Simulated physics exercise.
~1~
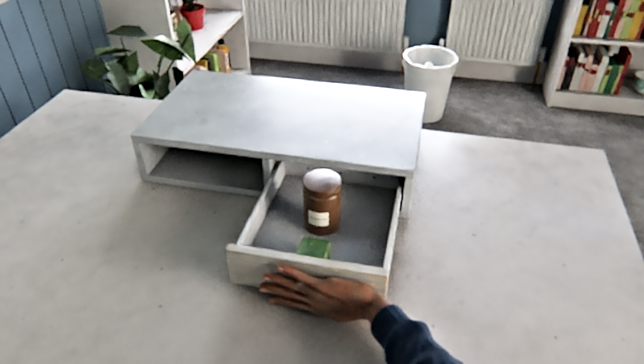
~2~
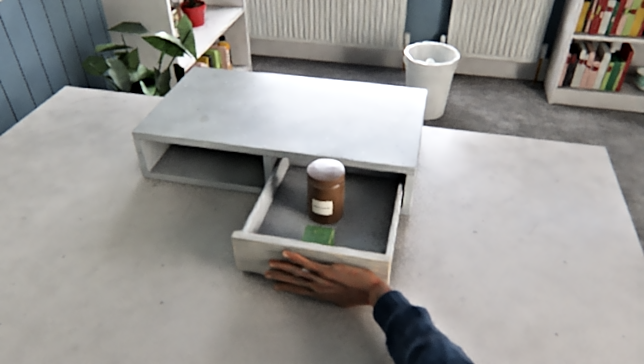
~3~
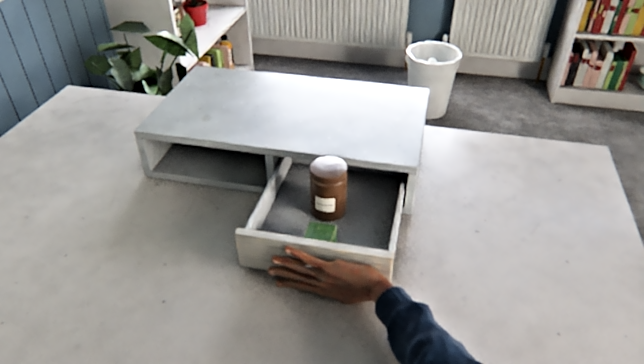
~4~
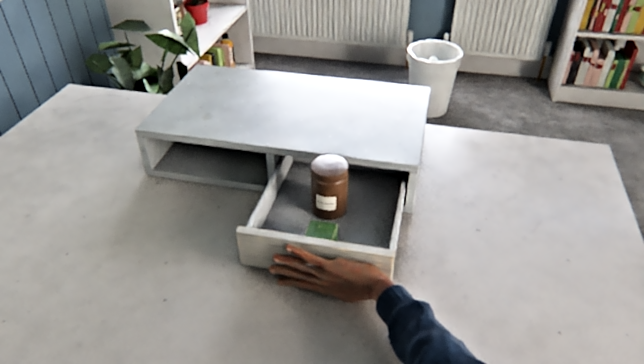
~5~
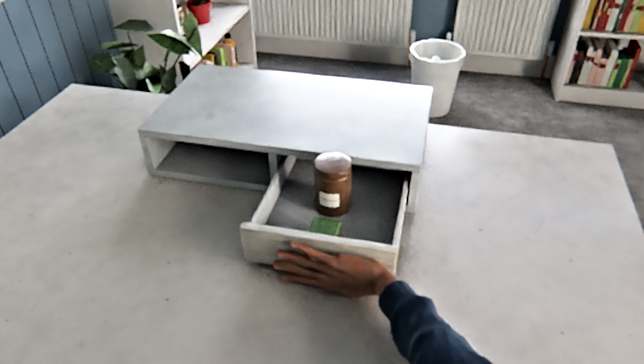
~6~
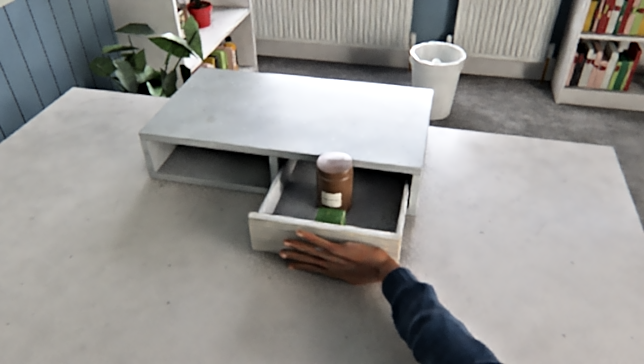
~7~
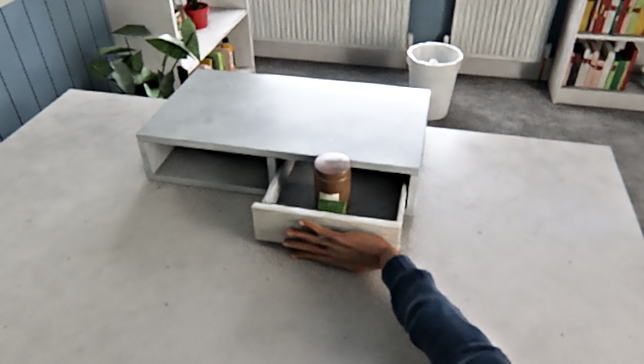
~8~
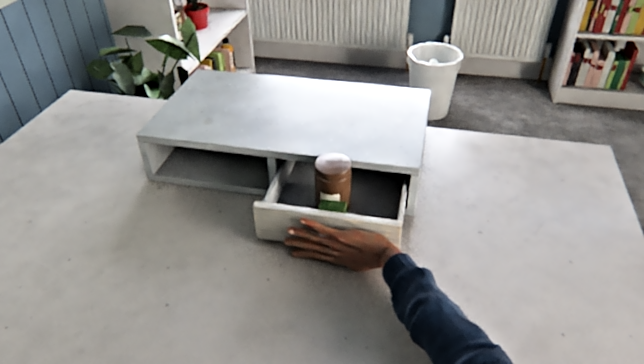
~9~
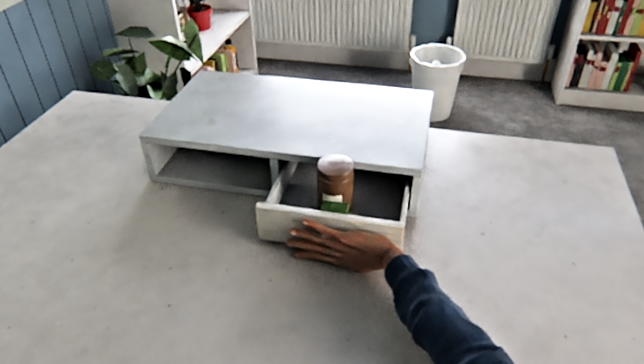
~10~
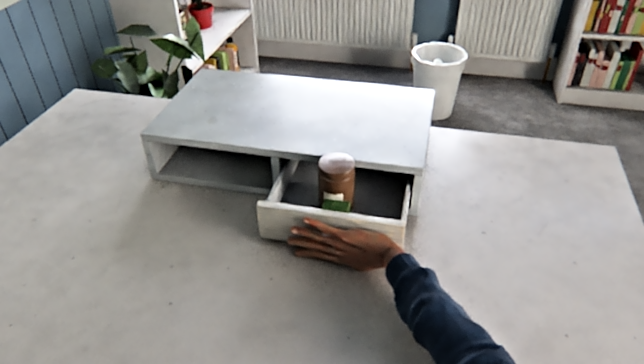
A hand pushes a drawer holding a brown jar partway in, leaving it open.
